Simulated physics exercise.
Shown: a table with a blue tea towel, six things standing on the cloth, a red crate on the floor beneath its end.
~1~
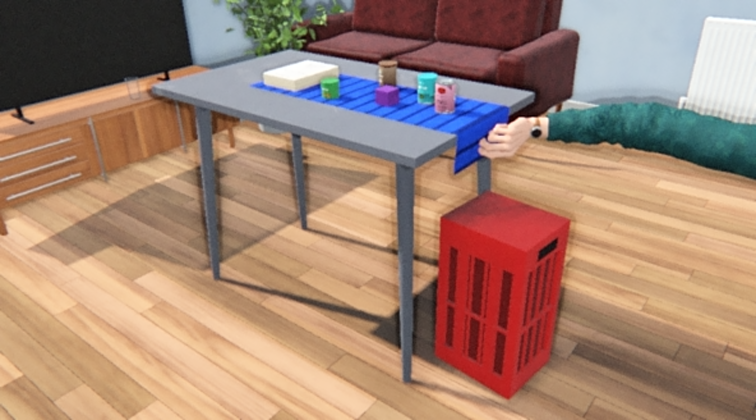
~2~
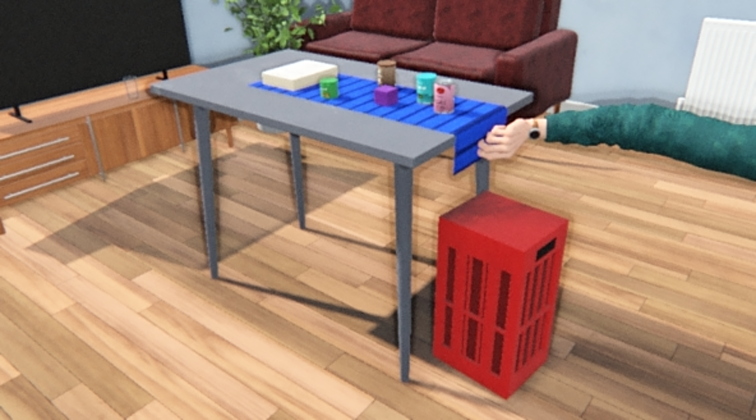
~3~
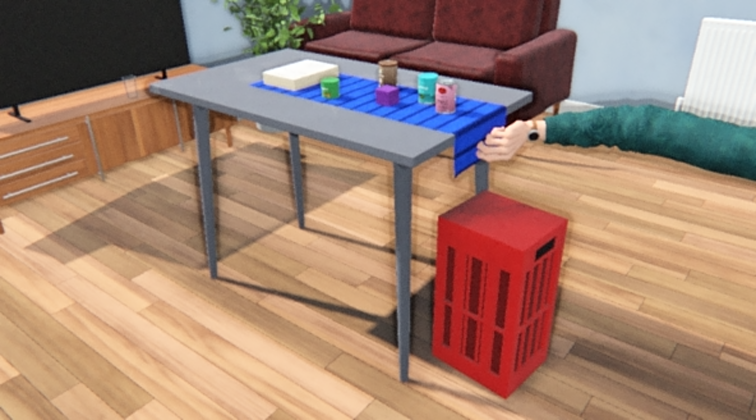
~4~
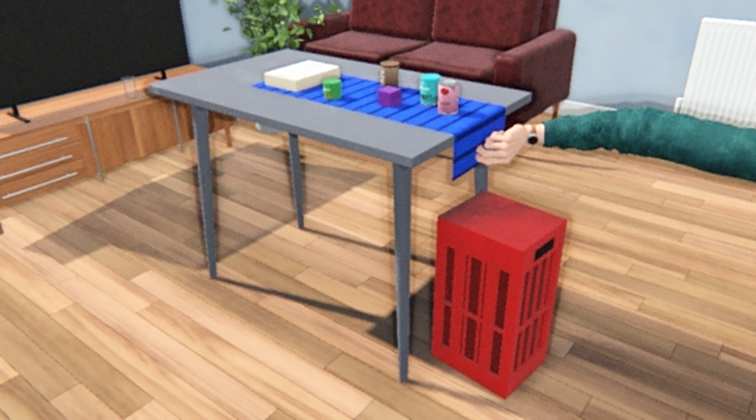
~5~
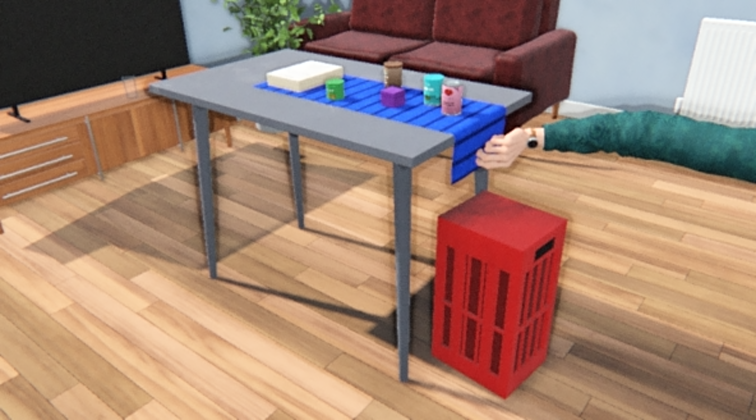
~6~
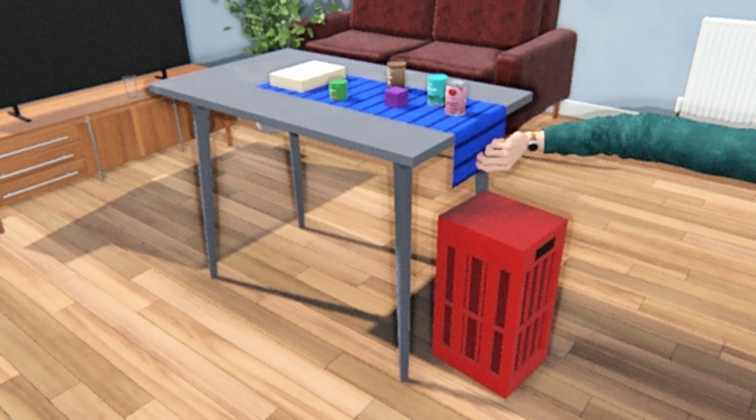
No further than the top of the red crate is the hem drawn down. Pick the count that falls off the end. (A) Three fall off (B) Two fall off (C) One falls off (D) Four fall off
One falls off (C).
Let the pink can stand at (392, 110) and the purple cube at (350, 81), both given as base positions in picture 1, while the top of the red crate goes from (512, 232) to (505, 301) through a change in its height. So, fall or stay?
In the end the pink can gets dislodged; meanwhile the purple cube rides it out.
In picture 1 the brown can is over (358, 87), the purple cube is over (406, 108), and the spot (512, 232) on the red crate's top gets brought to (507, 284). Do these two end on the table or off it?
Result: Brown can still there, purple cube gone.
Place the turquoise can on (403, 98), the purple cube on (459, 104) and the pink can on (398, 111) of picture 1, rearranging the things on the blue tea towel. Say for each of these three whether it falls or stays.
The turquoise can stays put, the purple cube topples down, and the pink can stays put.
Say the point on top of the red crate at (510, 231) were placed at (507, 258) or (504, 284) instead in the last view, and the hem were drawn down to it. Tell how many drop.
First height: 2; second height: 3.
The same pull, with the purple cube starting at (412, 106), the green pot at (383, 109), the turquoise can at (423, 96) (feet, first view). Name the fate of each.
Looks like the purple cube hangs in there, the green pot hangs in there, and the turquoise can hangs in there.
A little later, hem on the crate; pink can gone.
When it is over, hem on the crate; pink can gone. The answer is one.
